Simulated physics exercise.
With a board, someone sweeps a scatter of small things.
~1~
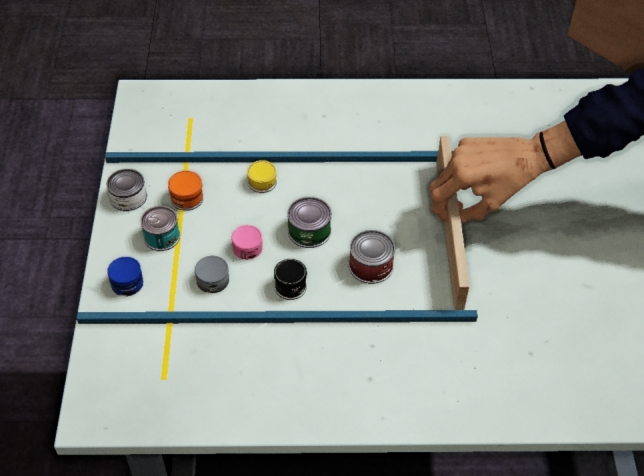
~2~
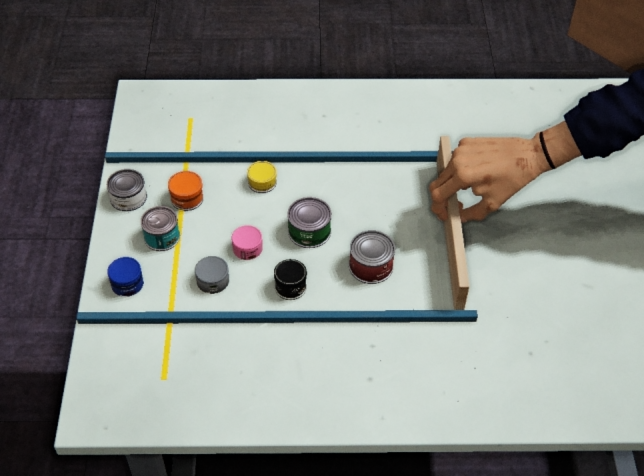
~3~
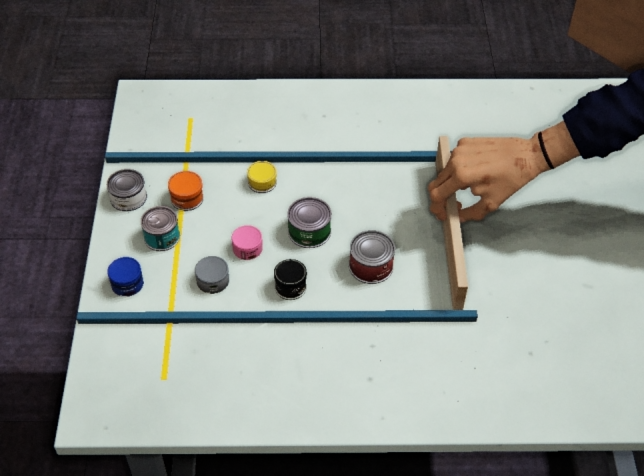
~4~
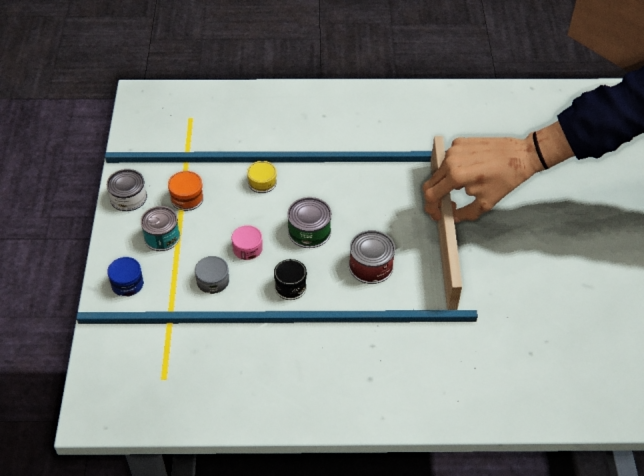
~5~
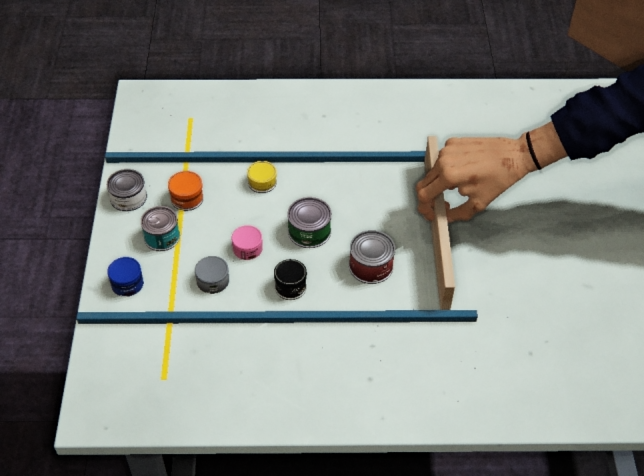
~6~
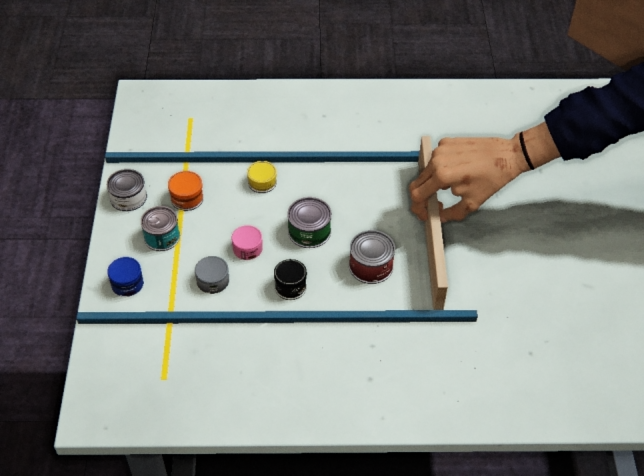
The footage shows small tins and tubs scattered between two blue rails on a white table, while a hand holds a wooden board still at the right, then slides it slightly left, the containers remaining in place.
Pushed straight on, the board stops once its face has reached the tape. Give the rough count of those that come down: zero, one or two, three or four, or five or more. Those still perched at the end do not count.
Over the end go not a single one.
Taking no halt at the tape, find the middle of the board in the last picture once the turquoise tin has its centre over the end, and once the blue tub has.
About (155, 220), and about (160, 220) for the other.
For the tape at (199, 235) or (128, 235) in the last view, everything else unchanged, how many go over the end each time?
First try 0, second try 5.
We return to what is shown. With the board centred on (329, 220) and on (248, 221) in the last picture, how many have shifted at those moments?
By the first moment it's 3, by the second it's 6.
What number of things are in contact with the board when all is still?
My count gives 5.
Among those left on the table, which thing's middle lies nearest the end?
I reckon it's the blue tub.
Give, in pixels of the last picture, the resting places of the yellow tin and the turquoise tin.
Yellow tin: (170, 172); turquoise tin: (118, 218).
A little later, none off yet; white tin at rest near (127, 190); blue tub at rest near (126, 277); turquoise tin at rest near (161, 229).
When it is over, the number that fall off is zero.
